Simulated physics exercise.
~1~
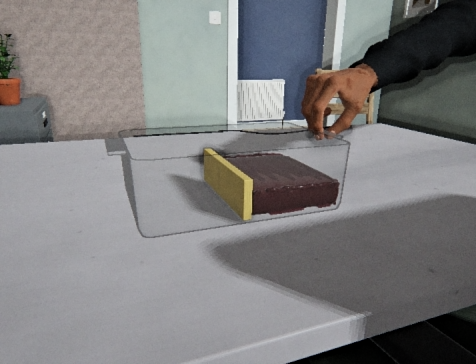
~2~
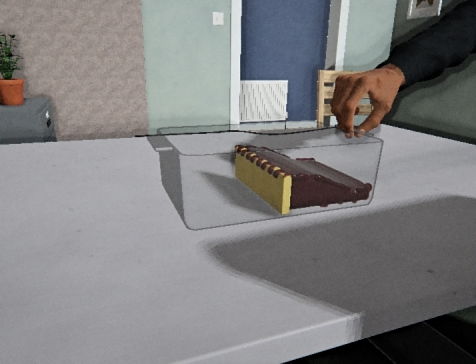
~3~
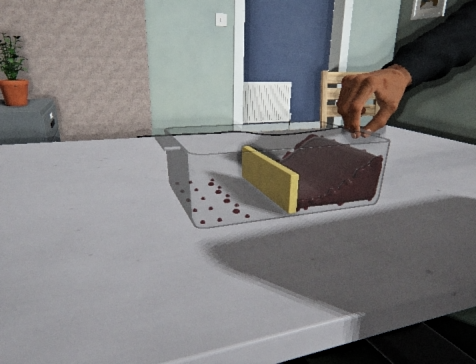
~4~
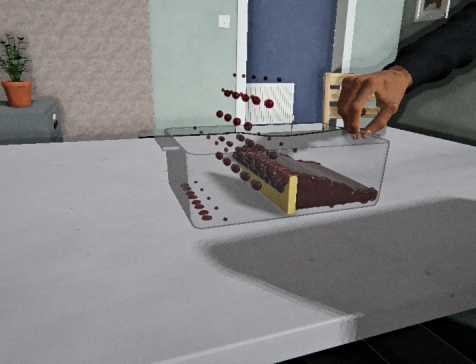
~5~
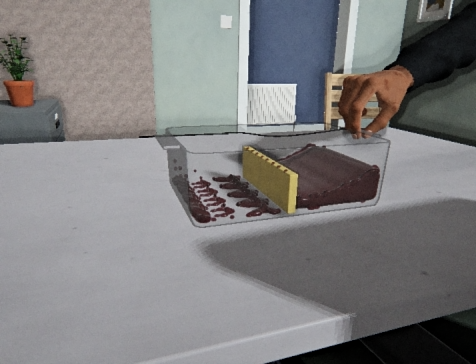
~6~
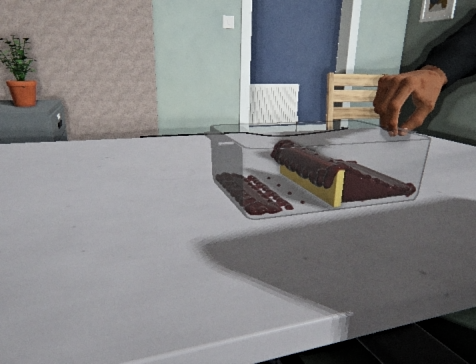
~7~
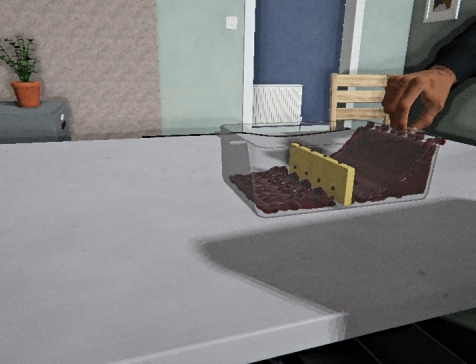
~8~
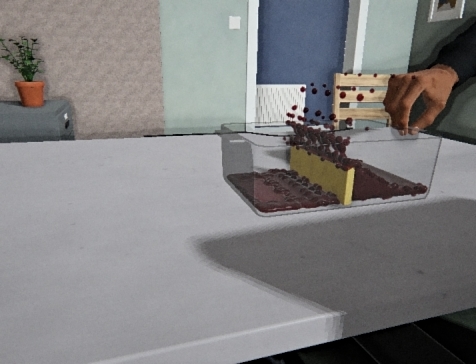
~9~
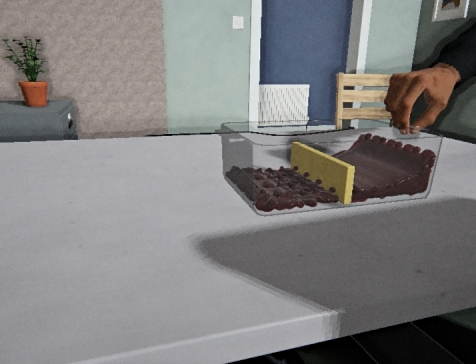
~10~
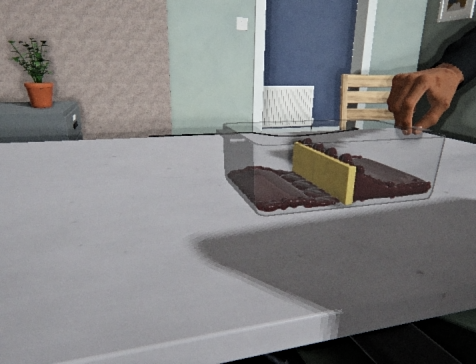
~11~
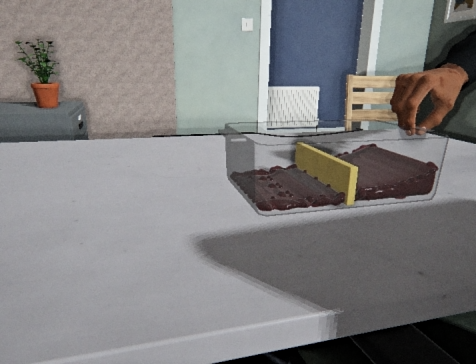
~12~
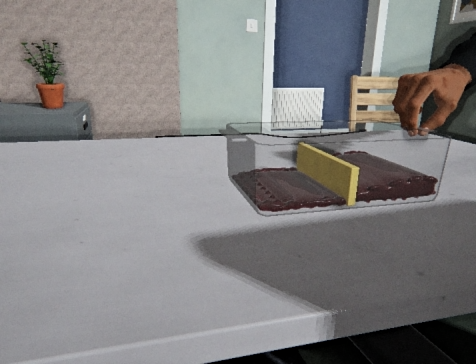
At first, a hand grips the right end of a clear food box on a pale table, with dark red wine held to the right of a yellow wall and the left part empty. The hand slides the box right and stops, and the wine sloshes, throwing drops over the wall into the dry part. More spills across and streaks the left floor. A second slide right sends the wine surging up the far end, then back, splashing above the wall. Finally, the box rests and the wine settles, most still on the right, with a shallow layer on the left.
